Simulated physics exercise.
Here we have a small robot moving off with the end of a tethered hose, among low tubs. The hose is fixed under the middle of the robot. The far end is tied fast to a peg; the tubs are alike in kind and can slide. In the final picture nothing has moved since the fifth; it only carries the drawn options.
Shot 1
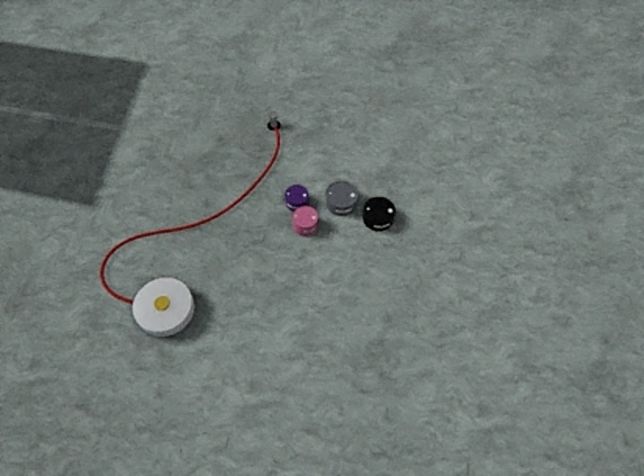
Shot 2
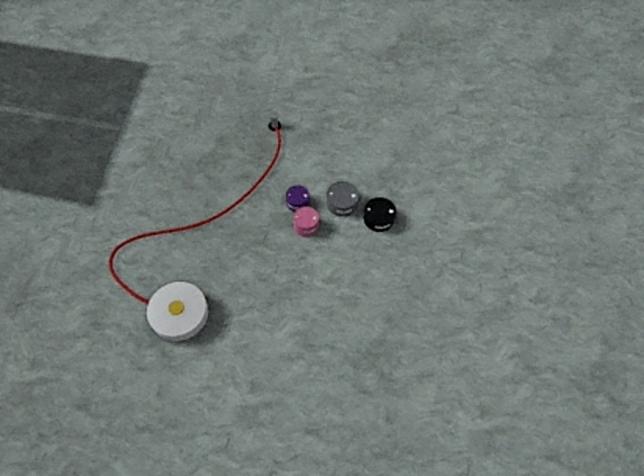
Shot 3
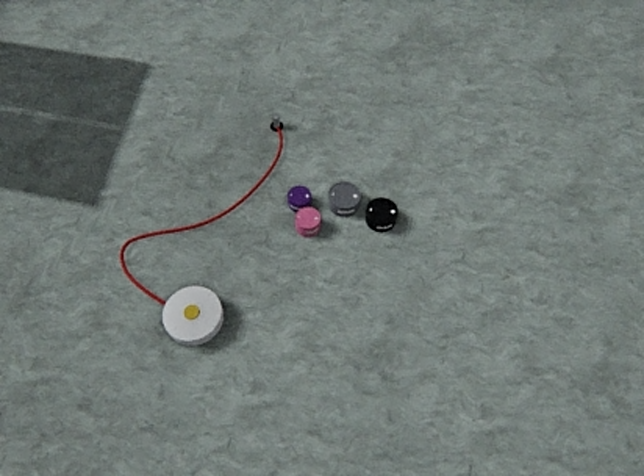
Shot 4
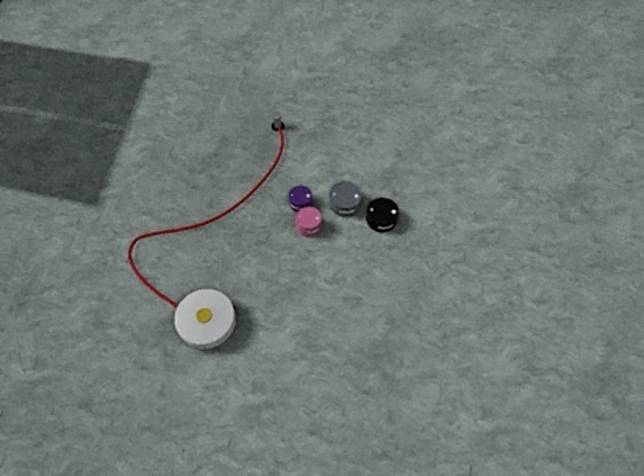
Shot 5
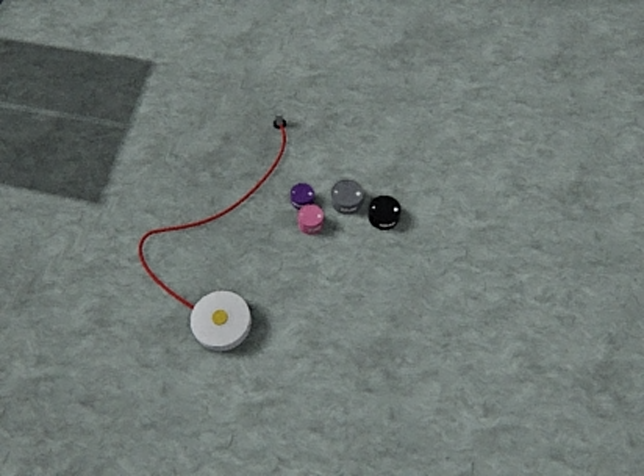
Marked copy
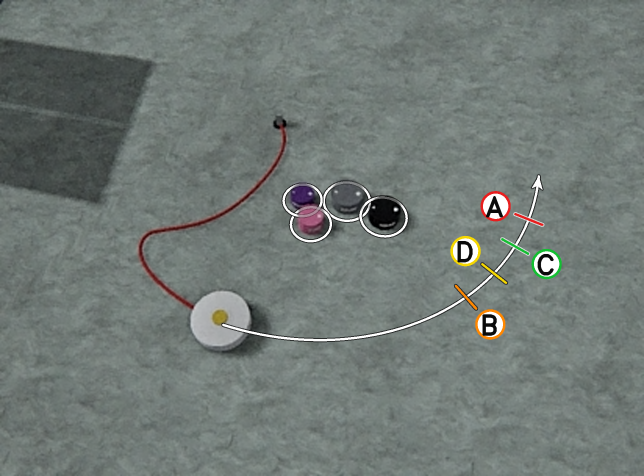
A round white robot moves slowly right, trailing a red hose tied to a peg.
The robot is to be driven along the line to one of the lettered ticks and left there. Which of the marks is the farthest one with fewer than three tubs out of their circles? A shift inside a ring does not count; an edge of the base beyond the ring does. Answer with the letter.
It can go as far as A.
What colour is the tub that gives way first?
Pink.
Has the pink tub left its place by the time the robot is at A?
Yes.
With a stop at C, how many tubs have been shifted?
The count is none.
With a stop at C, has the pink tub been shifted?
By then, no.
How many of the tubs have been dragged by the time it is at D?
By then, none.
On the copy, A at (529, 219); B at (466, 297); C at (515, 246); D at (494, 273); the route from (223, 325) via (444, 311) to (539, 176).
On A. First, robot (356, 334).
Then, robot (477, 287).
Finally, robot (532, 214); pink tub (322, 207); purple tub (306, 194); one over the rings.
By contrast, B is within the limit but short; C is within the limit but short; D is within the limit but short.
